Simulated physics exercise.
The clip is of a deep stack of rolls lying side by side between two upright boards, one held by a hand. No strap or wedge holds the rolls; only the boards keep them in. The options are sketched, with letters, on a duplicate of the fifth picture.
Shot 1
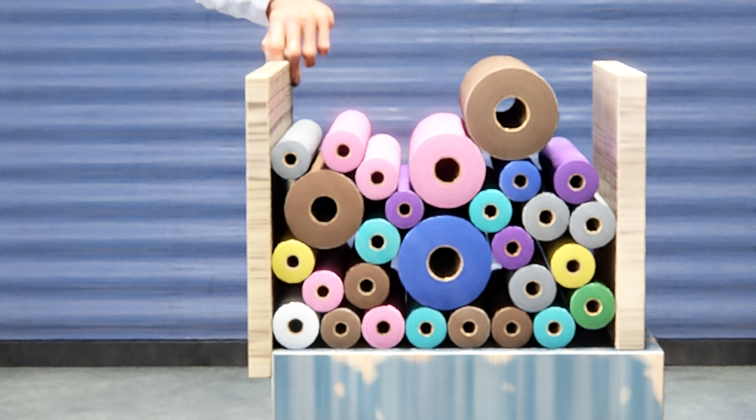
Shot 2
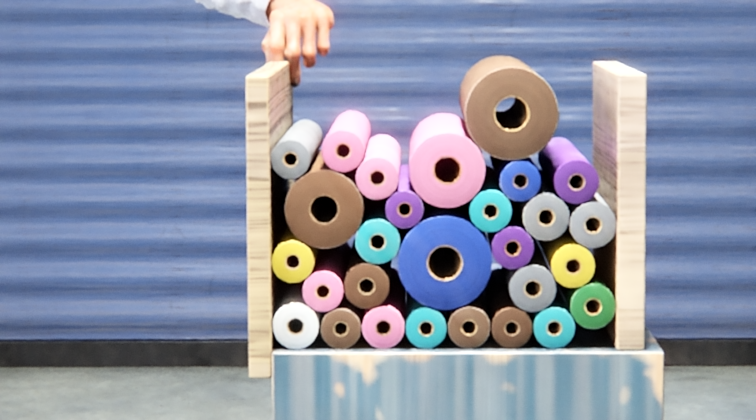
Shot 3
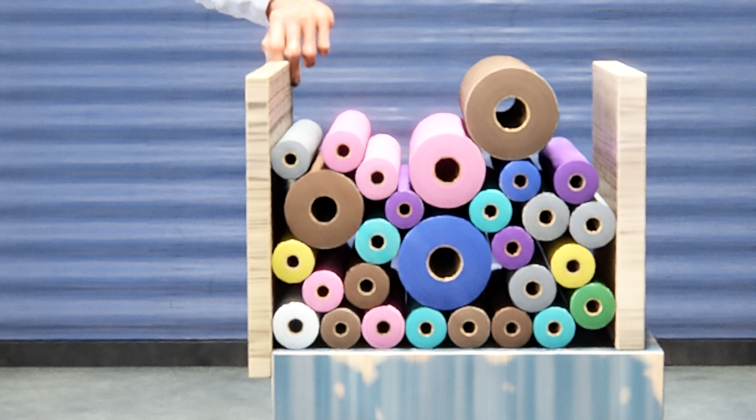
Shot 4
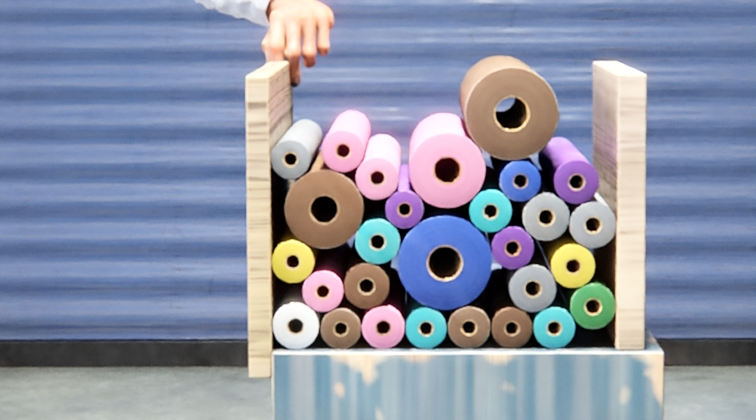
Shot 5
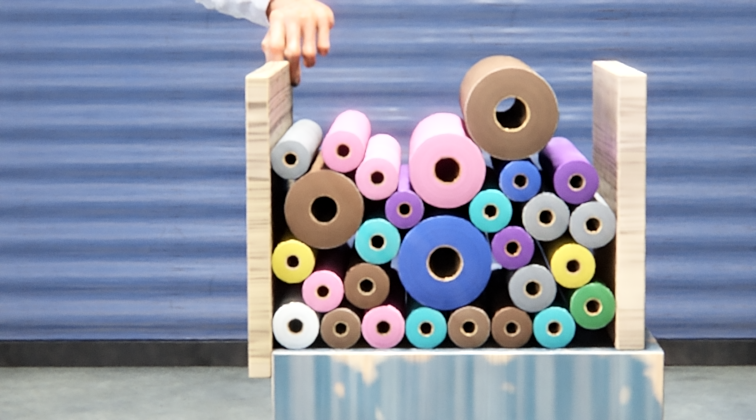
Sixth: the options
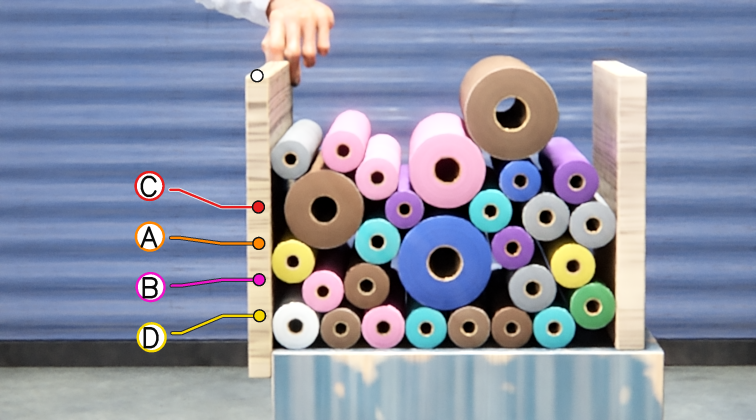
Nothing visibly moves, neither the rolls nor the hand resting its fingers at the top of the left board, and the camera stays still. The view is straight on to the ends of the stack, on a worn blue-and-white base before a ribbed blue wall. Between two upright boards lie pink, purple, grey, yellow, teal, green and white rolls, with a large blue one low in the middle and a large brown one on top.
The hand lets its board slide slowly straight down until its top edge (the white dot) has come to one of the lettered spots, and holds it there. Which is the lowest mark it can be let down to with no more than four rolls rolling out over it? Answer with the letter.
The lowest mark that will do is B.
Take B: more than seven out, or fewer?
It loses fewer than seven.
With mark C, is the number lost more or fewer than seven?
At C, fewer than seven.
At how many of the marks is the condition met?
Three of the four.
On the marked copy, A at (258, 243); B at (259, 280); C at (258, 207); D at (259, 316); the white dot at (257, 76).
Following B. Soon after the start, top of the board (270, 167).
Later, top of the board (271, 269).
In the end, top of the board (271, 279), one out over the board.
As for the rest, A one out over the board; C one out over the board; D more than four out over the board.
